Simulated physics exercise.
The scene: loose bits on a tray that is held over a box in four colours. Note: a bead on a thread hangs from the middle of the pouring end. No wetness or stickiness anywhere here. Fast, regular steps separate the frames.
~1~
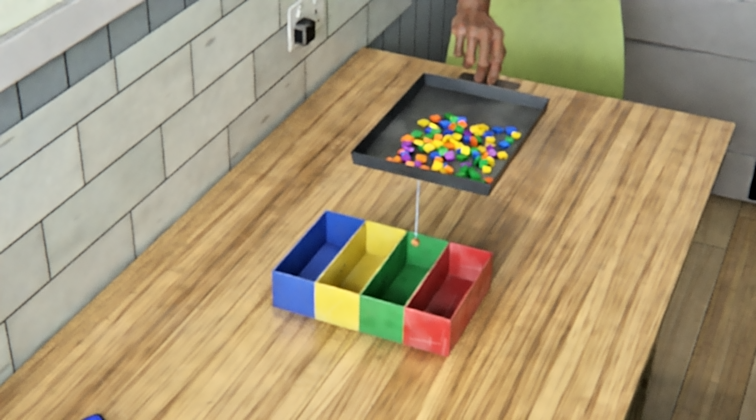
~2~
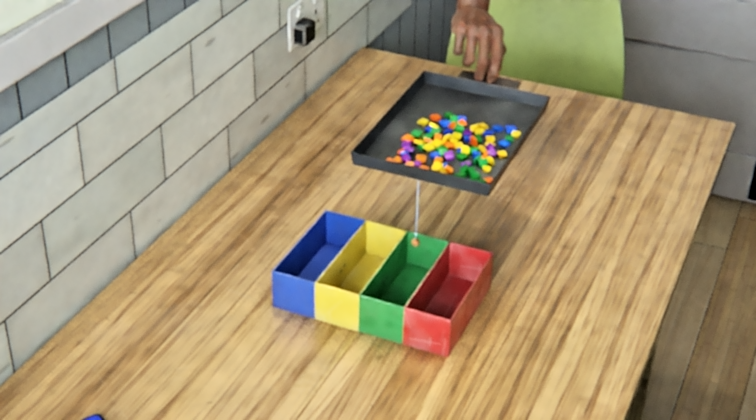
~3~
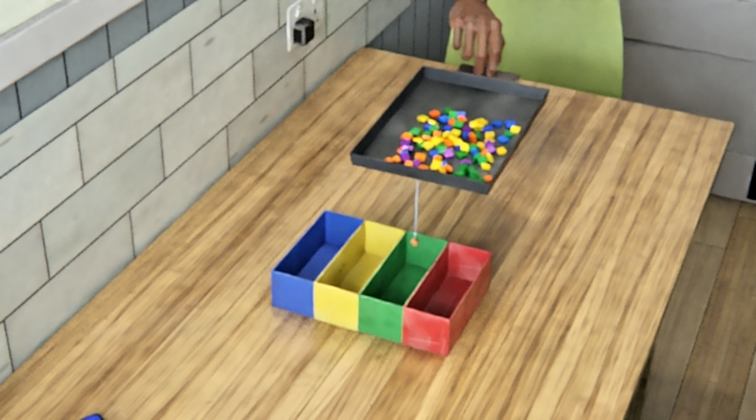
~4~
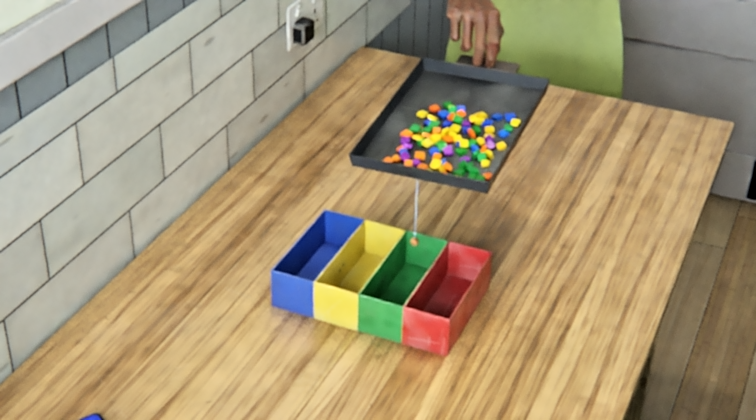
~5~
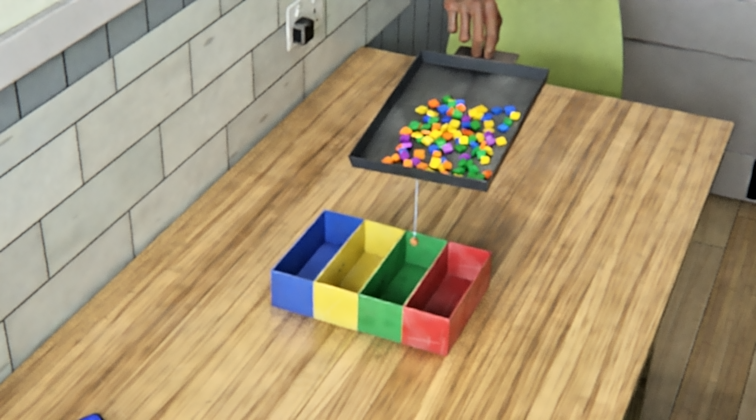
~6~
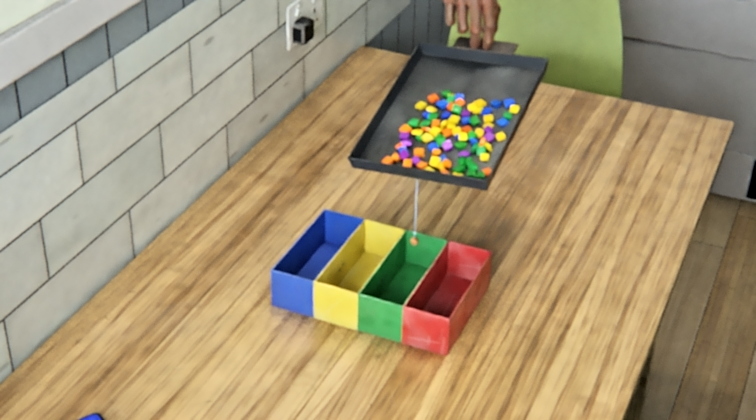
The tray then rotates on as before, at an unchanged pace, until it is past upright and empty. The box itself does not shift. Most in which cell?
Yellow cell.
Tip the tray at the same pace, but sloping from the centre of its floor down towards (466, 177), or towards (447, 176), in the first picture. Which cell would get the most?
At the first place the red one, at the second the red cell.
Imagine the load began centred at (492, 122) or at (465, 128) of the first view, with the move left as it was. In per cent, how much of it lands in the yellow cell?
You'd get near 70 percent first and near 60 percent next.
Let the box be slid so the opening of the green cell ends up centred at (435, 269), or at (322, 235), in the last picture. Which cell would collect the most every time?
Try 1: The cell in blue. Try 2: The cell in red.
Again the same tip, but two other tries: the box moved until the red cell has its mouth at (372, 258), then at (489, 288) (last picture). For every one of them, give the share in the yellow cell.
You'd get 0 in a hundred the first time and 30 in a hundred the second.
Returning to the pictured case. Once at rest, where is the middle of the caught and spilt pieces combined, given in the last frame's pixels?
About pixel (362, 287).
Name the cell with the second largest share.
Second place goes to that green cell.
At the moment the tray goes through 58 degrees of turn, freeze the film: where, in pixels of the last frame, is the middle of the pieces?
Load centre: Approx. (407, 151).
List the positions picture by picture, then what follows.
Corners of the pouring end at (354, 151) and (489, 183), level; middle of the load at (450, 146), mosaic tiles; bead on its thread at (416, 242); blue cell at (294, 291); yellow cell at (337, 303); green cell at (381, 316); red cell at (427, 328), in the first frame.
Corners of the pouring end at (354, 152) and (489, 183), level; middle of the load at (449, 146), in the second frame.
Corners of the pouring end at (352, 152) and (488, 182), tipped barely, lowest at the left corner; middle of the load at (449, 143), in the third frame.
Corners of the pouring end at (352, 154) and (487, 181), tipped a little, lowest at the left corner; middle of the load at (448, 139), in the fourth frame.
Corners of the pouring end at (351, 155) and (486, 180), tipped a little, lowest at the left corner; middle of the load at (448, 136), in the fifth frame.
Corners of the pouring end at (351, 157) and (486, 179), tipped a little, lowest at the left corner; middle of the load at (447, 132); blue cell at (293, 290); yellow cell at (336, 302); green cell at (380, 315); red cell at (426, 327), in the sixth frame.
Soon after the last picture, tray tipped steeply; nearly all on the tray; a stray few falling or outside the box.
A little later, tray tipped right over; most on the tray; a small part in the yellow cell; a stray few in the blue cell; a stray few in the green cell; a small part falling or outside the box.
Later still, tray tipped past a quarter turn; about half in the yellow cell; about a quarter in the green cell; a small part in the blue cell; a stray few in the red cell.
At rest, tray tipped past a quarter turn; about half in the yellow cell; about a quarter in the green cell; a small part in the blue cell; a stray few in the red cell.
